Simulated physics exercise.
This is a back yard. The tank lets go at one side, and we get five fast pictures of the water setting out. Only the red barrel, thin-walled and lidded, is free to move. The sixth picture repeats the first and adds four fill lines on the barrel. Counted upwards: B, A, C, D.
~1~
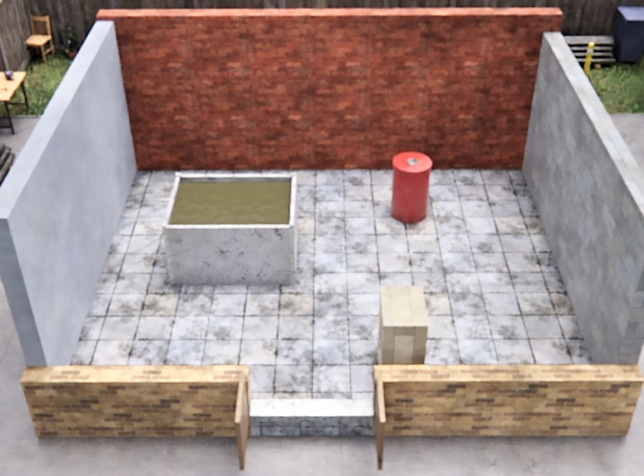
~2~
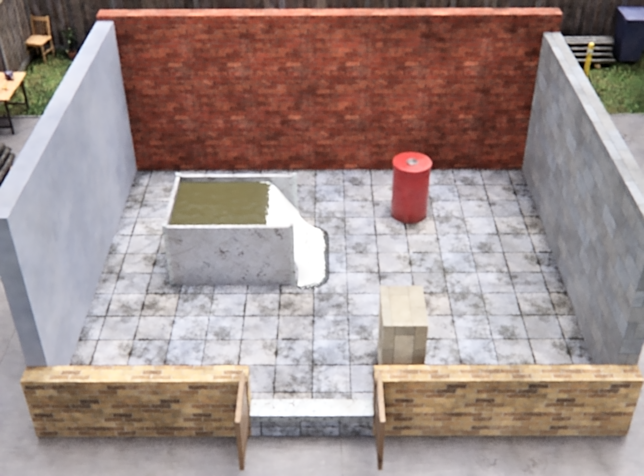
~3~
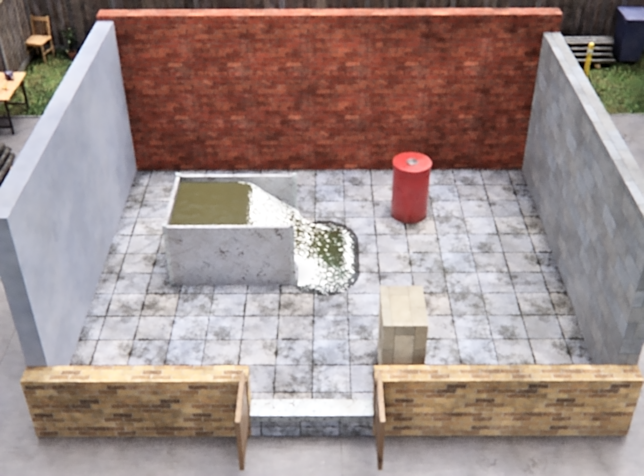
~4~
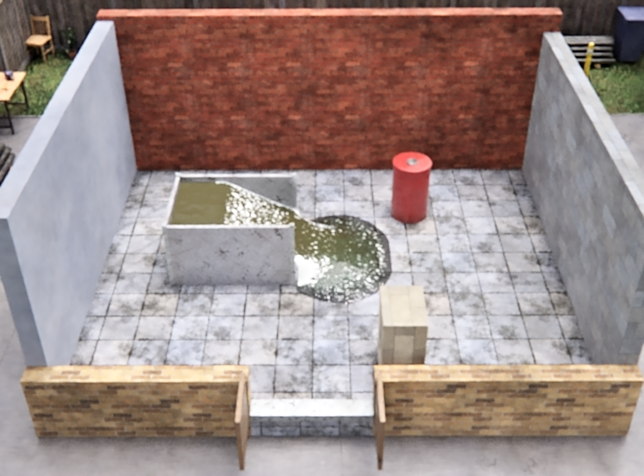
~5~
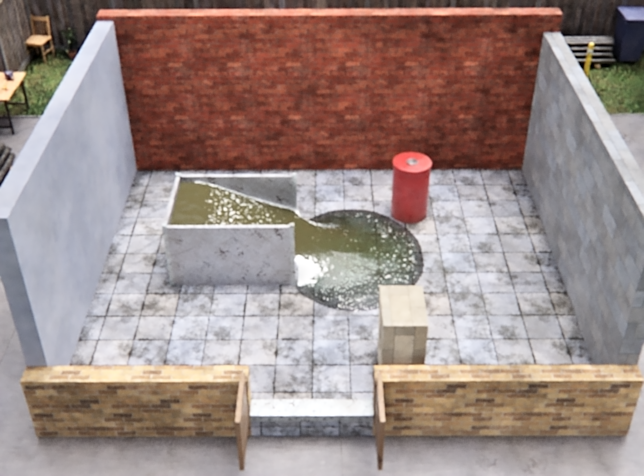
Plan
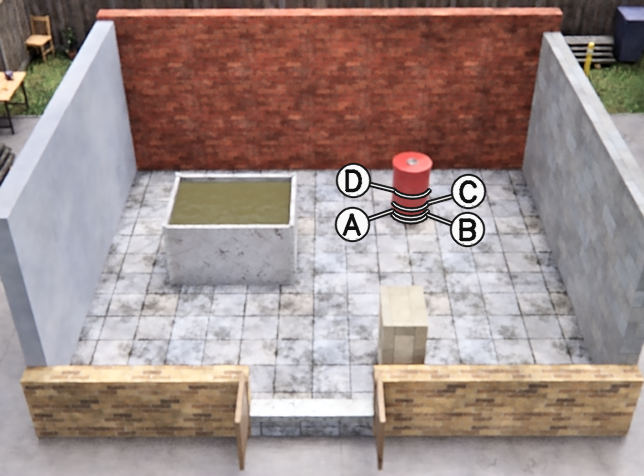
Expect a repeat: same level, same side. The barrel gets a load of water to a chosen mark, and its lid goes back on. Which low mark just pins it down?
Take D.
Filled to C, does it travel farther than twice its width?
No.
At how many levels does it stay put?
One.
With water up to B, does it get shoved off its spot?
Yes, that goes wrong.
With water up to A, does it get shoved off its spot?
Yes, it does.
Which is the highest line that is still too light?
Here it is line C.
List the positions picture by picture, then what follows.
Lid of the red barrel at (412, 162); tank full, its middle at (233, 205); open gate at (311, 369).
Water covers 2 % of the ground and is seen nearest the barrel at (316, 229).
Water covers 4 % of the ground and is seen nearest the barrel at (343, 227).
Water covers 7 % of the ground and is seen nearest the barrel at (369, 227).
Lid of the red barrel at (412, 162); water covers 11 % of the ground and is seen nearest the barrel at (386, 219).
On the marked copy, A at (411, 217); B at (410, 221); C at (411, 209); D at (412, 197); from the bottom up B, A, C, D.
With A, it is pushed about 3 times its own width away.
With B, it is pushed about 4 times its own width away.
With C, it is pushed about its own width away.
With D, it does not move.
